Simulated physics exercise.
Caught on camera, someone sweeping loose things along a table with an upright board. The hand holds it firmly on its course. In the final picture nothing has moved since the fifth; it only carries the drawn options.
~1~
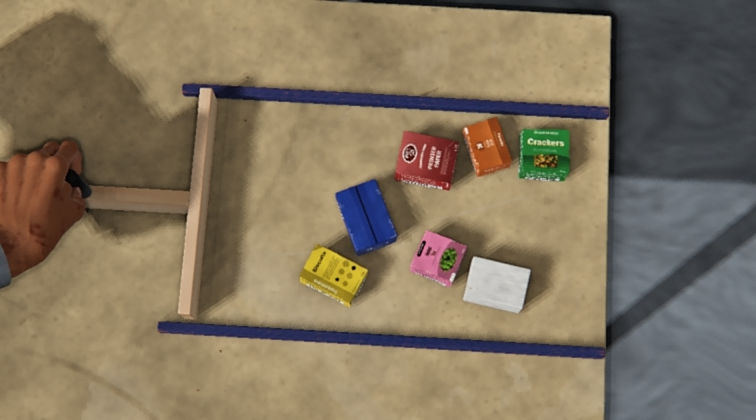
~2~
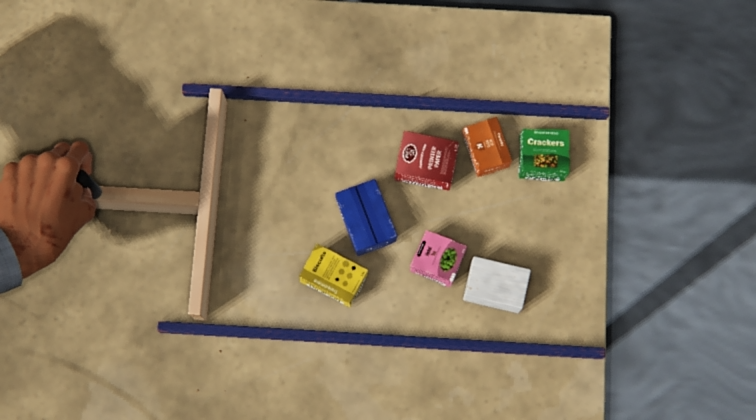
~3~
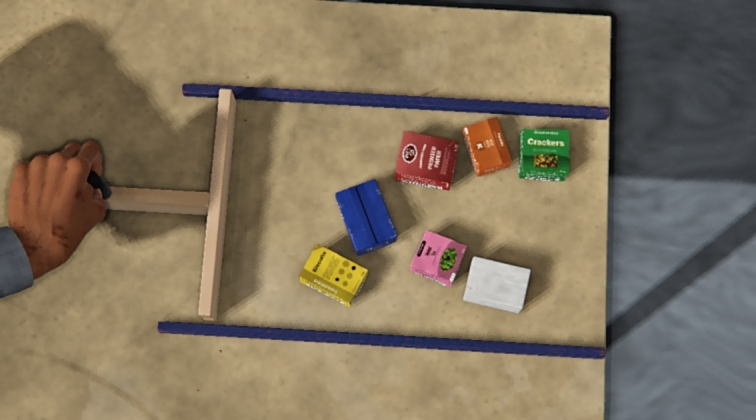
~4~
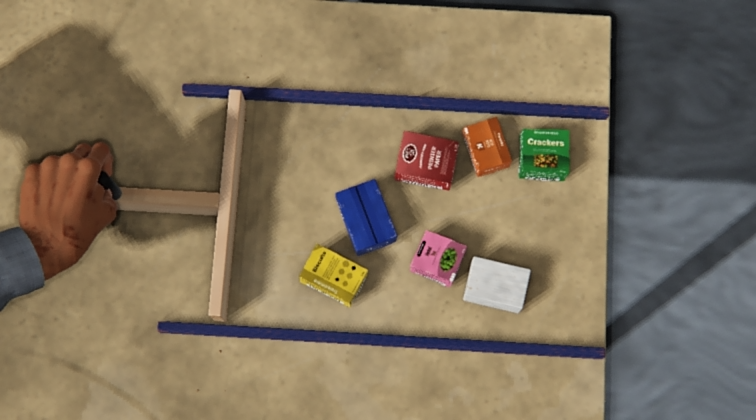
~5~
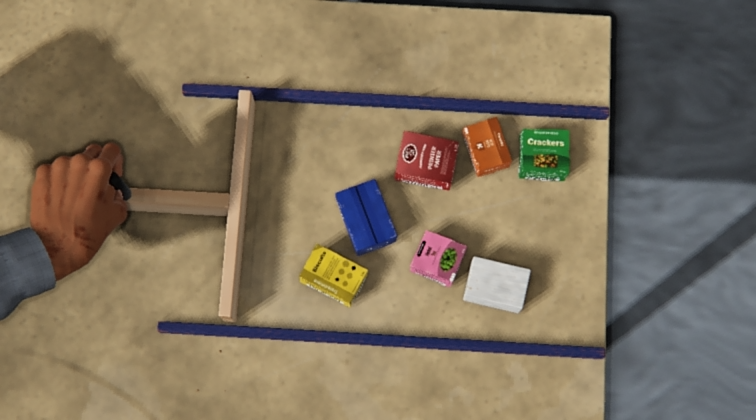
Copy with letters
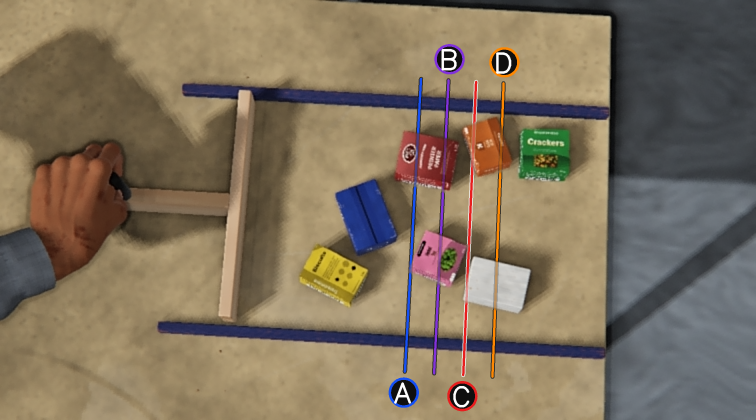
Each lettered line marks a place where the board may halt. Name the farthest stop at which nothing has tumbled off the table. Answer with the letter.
At C, and not beyond.
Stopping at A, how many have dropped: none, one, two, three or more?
The count is none.
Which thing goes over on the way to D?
It is the green packet.
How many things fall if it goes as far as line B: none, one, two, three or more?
By then, none.
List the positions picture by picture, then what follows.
Board (195, 198); blue box (367, 218); pink packet (439, 259), in the first frame.
Board (205, 199); green packet (544, 155), in the second frame.
Board (215, 199); orange packet (487, 147), in the third frame.
Board (225, 200); yellow packet (334, 276), in the fourth frame.
Board (235, 201); pink packet (439, 259); green packet (544, 155); red box (427, 161), in the fifth frame.
On the marked copy, A at (413, 221); B at (442, 223); C at (470, 224); D at (498, 226).
With C. Early on, board (320, 206); yellow packet (358, 274); green packet (544, 155).
Further on, board (405, 210); white block (540, 291); pink packet (491, 257).
At the end, board (467, 214); green packet (592, 158); white block (562, 297); nothing has fallen.
As for the rest, A is safe but short; B is safe but short; D drops the green packet.
